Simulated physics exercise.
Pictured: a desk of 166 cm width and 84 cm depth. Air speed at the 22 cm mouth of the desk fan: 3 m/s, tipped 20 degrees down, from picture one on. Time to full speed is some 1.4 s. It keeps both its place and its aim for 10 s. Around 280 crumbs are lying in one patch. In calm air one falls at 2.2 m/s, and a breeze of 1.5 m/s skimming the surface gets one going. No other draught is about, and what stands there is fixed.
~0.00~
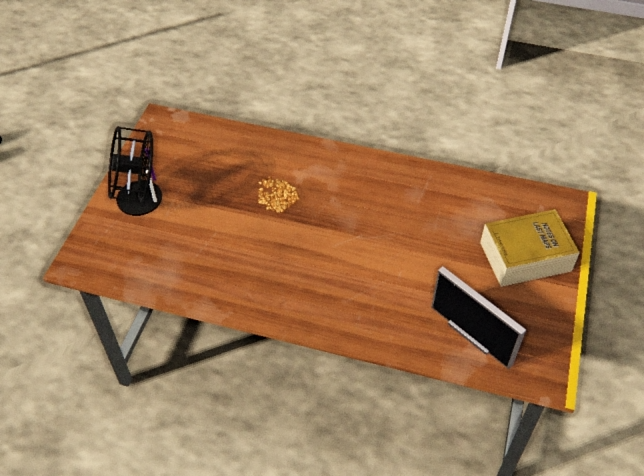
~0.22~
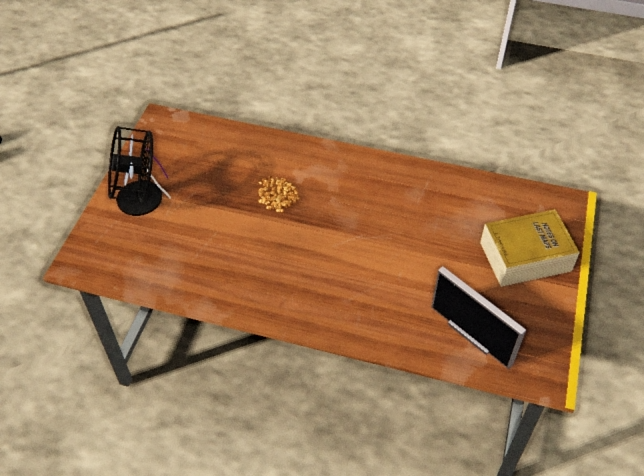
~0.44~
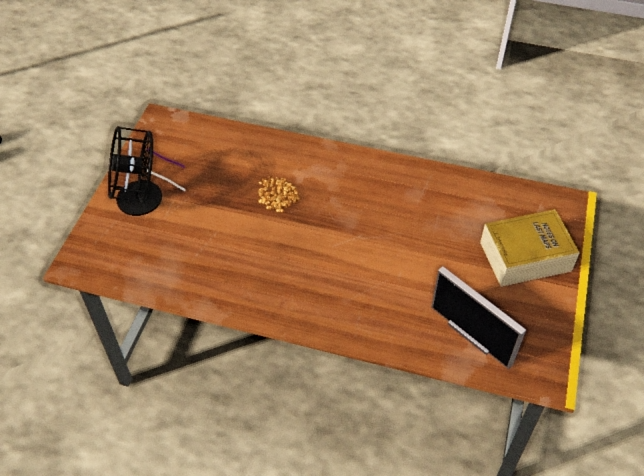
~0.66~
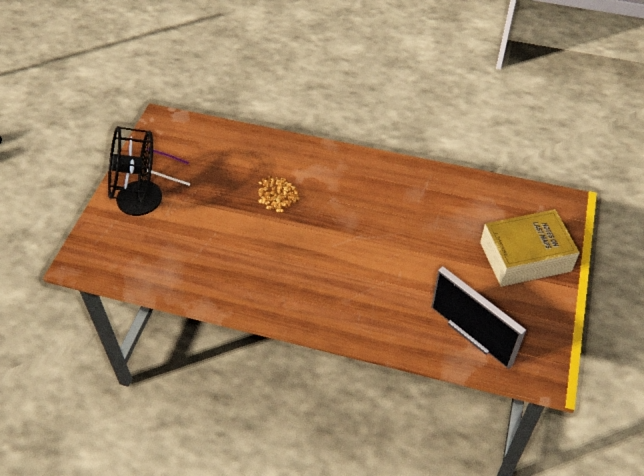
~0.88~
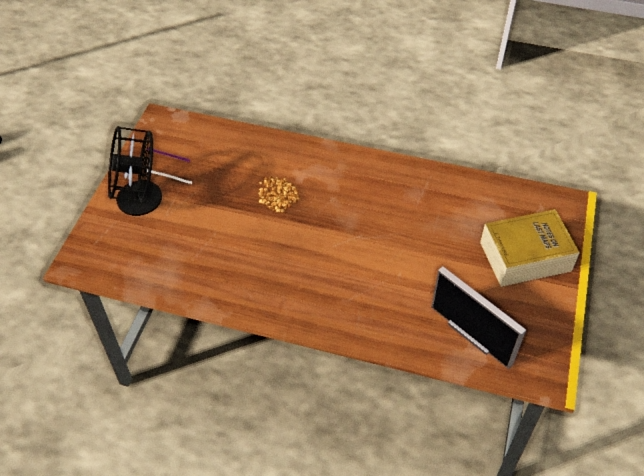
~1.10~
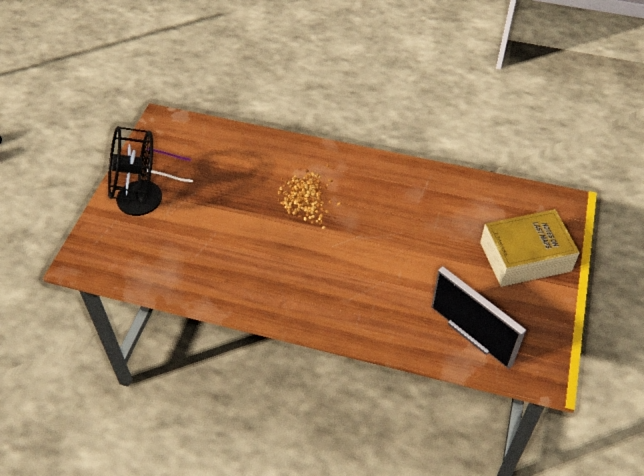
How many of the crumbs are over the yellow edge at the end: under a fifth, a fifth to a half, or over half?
It is twenty to fifty percent.
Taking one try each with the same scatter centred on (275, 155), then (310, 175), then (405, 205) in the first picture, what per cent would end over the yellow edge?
About 0, 0 and 70 in a hundred, in that order.
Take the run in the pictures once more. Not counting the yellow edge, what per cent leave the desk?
Estimate: Close to 40 per cent.
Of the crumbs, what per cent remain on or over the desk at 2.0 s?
About 30 % remain.
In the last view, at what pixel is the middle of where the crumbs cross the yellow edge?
About (594, 214).
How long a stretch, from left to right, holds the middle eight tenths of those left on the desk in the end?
The middle group spans some 20 cm.
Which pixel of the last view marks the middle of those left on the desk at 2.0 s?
Centre point: About (511, 232) px.
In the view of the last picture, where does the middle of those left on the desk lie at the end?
Roughly at (504, 237).
After 2.0 s, 59 % are on the move or not yet settled, 27 % are over the yellow edge; the middle of those still in play is near (535, 227).
After 3.2 s, 20 % are on the move or not yet settled, 33 % are over the yellow edge; the middle of those still in play is near (504, 237).
After 5.5 s, 17 % are on the move or not yet settled, 34 % are over the yellow edge; the middle of those still in play is near (504, 237).
After 10.0 s, at the end, 35 % are over the yellow edge; the middle of those still in play is near (504, 237).
